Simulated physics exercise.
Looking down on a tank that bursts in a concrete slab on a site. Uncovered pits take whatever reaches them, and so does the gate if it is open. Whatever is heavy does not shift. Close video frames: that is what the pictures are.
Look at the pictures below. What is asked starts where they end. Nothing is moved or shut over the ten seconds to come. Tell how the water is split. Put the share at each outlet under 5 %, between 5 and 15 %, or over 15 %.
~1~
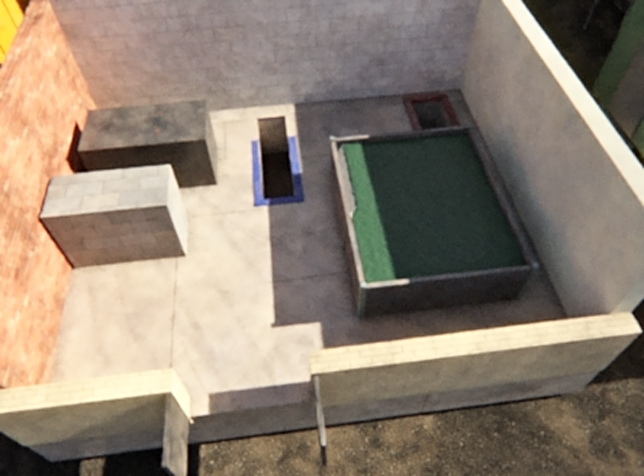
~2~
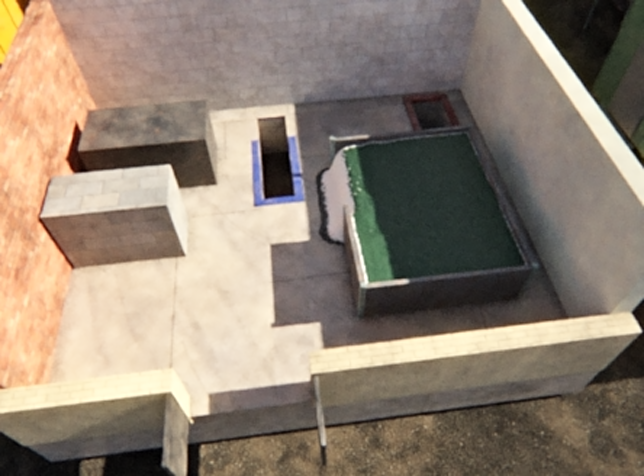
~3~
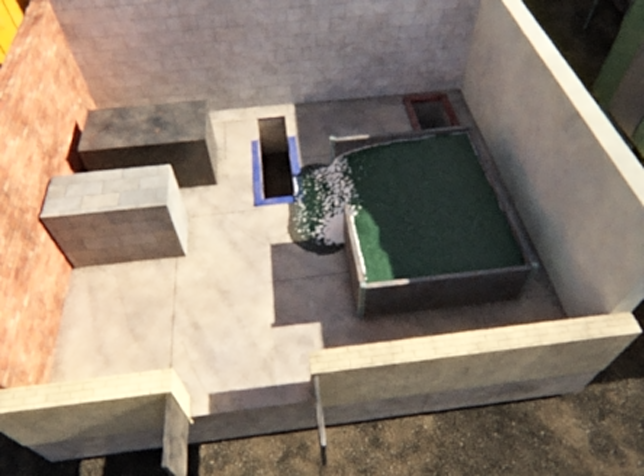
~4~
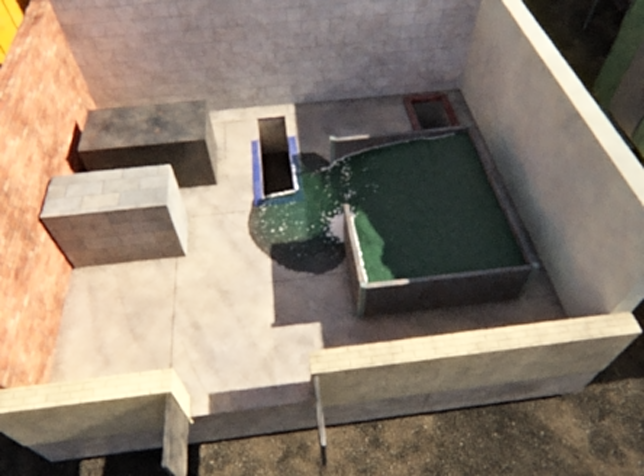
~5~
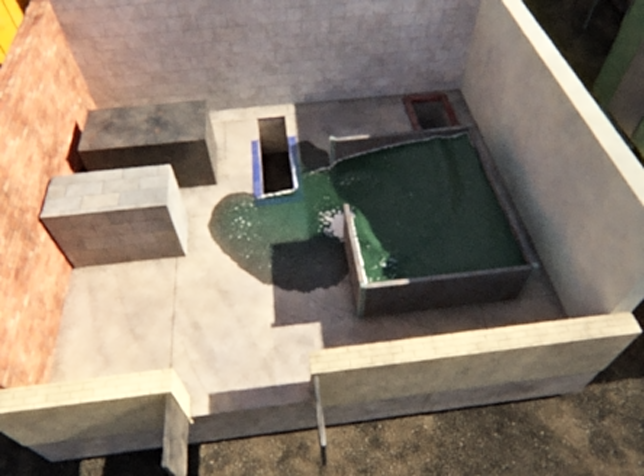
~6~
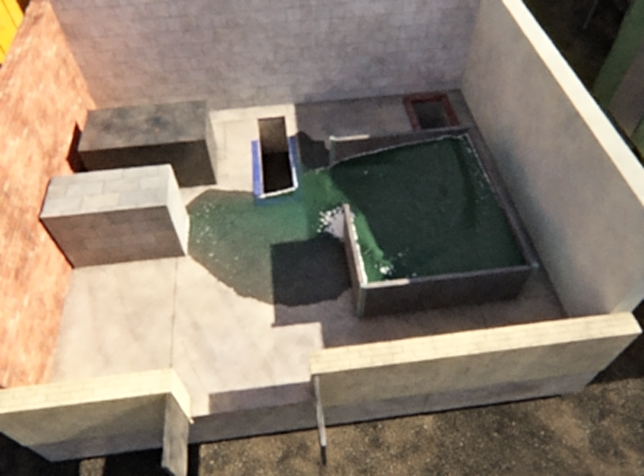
When it is over, the gate has between 5 and 15 %, the red pit has under 5 %, the blue pit has over 15 %.
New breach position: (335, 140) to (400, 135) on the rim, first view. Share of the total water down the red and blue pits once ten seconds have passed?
Parts in a hundred: Red 20, blue 35.
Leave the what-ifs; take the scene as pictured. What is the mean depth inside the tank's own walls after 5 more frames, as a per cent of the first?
Roughly 72 percent.
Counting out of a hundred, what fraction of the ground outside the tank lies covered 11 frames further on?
My guess is around 35 in a hundred.
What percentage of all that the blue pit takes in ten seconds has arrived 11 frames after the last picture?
It should be near 35 percent of the ten-second total.
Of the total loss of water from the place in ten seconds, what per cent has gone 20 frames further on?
Note - share reached: 45 %.
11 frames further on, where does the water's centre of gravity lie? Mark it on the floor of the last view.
Somewhere near (353, 230).
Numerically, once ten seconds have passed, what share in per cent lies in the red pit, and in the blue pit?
In the order asked, roughly 0 and 46 percent.
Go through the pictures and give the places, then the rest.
The first frame shows still water in the open tank at (422, 200).
In the second frame, water pours out at (341, 195) and has run to (339, 240).
In the third frame, water pours out at (341, 196) and has run to (305, 244).
In the fourth frame, water pours out at (341, 196) and has run to (257, 235).
In the fifth frame, water pours out at (341, 196) and has run to (215, 227).
In the sixth frame, water pours out at (341, 196) and has run to a hidden place.
A moment on, water covers 30 % of the floor; the gate 0 %, the red pit 0 %, the blue pit 9 %.
Next, water covers 35 % of the floor; the gate 0 %, the red pit 0 %, the blue pit 17 %.
Then, water covers 45 % of the floor; the gate 0 %, the red pit 0 %, the blue pit 25 %.
Later, water covers 65 % of the floor; the gate 2 %, the red pit 0 %, the blue pit 36 %.
In the end, water covers 75 % of the floor; the gate 10 %, the red pit 0 %, the blue pit 46 %.
